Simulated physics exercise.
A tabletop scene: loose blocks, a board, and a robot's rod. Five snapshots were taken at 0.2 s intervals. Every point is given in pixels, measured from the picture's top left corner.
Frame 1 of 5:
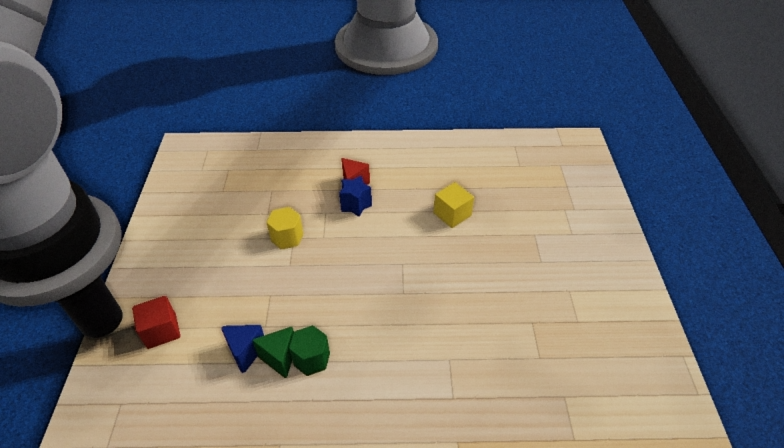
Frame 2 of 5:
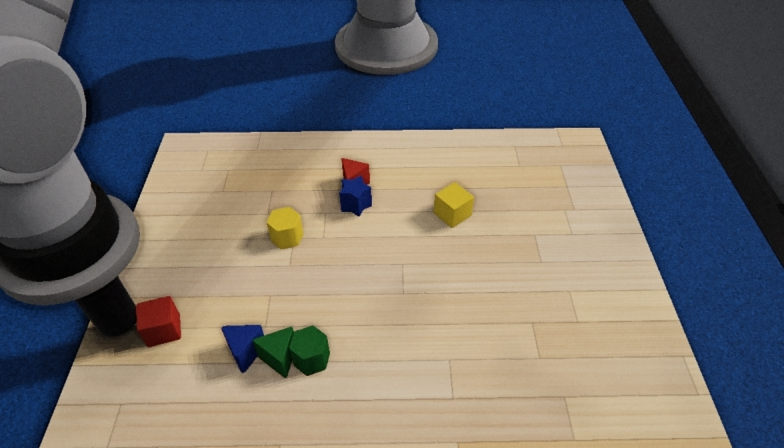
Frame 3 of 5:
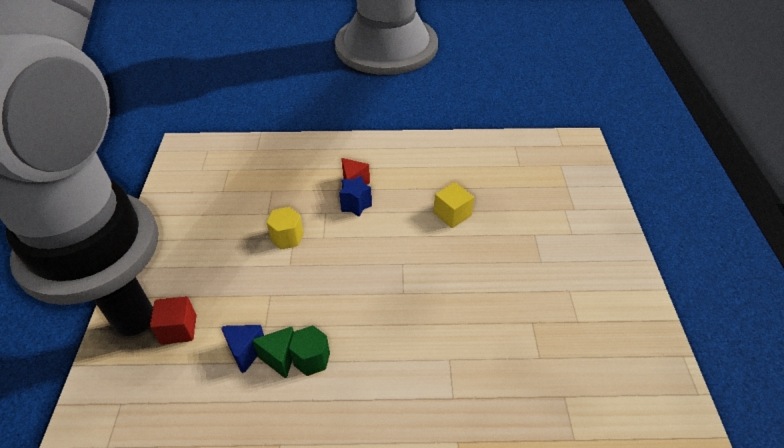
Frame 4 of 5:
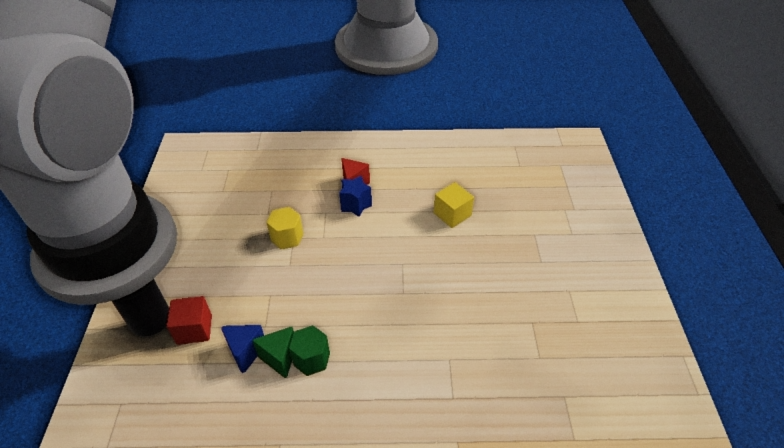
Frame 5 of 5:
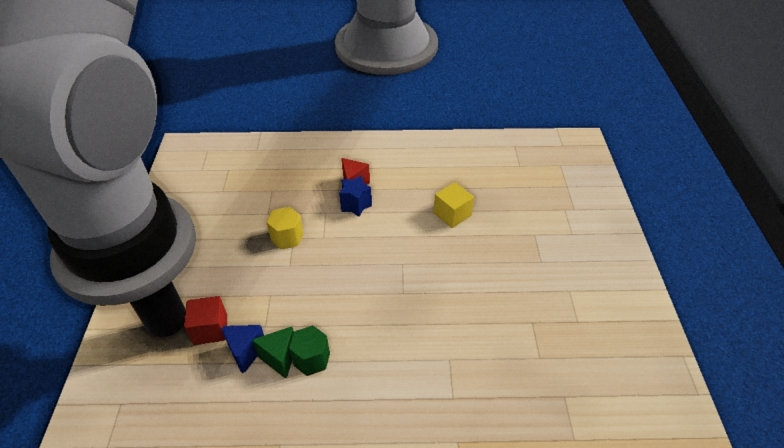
A robot's dark rod at the left edge of a wooden board moves right and meets a red block. It pushes the red block steadily rightward across the wood, closing the gap to a blue triangular block beside two green ones, while the yellow blocks and the others stay still.
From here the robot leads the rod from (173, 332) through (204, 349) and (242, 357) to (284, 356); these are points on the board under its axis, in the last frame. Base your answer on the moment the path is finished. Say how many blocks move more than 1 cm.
Three or more get moved.
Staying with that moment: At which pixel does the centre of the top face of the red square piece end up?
So, by the moment the path ends, you'll find the top centre of the red square piece at (241, 303).
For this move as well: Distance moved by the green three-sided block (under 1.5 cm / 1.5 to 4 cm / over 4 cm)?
Medium: 1.5 to 4 cm.
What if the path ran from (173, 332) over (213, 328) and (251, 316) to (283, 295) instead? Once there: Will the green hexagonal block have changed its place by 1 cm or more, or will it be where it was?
The block in question stays where it was by the end.
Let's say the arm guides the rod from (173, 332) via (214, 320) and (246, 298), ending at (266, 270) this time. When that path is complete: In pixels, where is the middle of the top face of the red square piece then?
Expect it around (260, 303).
The first path, step by step. One third of the way, rod at (200, 339); red square piece at (230, 308), turned 20° anticlockwise.
Two thirds of the way, rod at (239, 347); red square piece at (241, 303), turned 50° anticlockwise; blue three-sided block at (271, 334), turned 20° clockwise; green three-sided block at (284, 352), turned 20° anticlockwise; green hexagonal block at (314, 343), turned 15° anticlockwise.
At the end, rod at (280, 346); red square piece at (241, 303), turned 50° anticlockwise; blue three-sided block at (311, 322), turned 15° clockwise; green three-sided block at (299, 361), turned 25° anticlockwise; green hexagonal block at (329, 348), turned 25° anticlockwise.
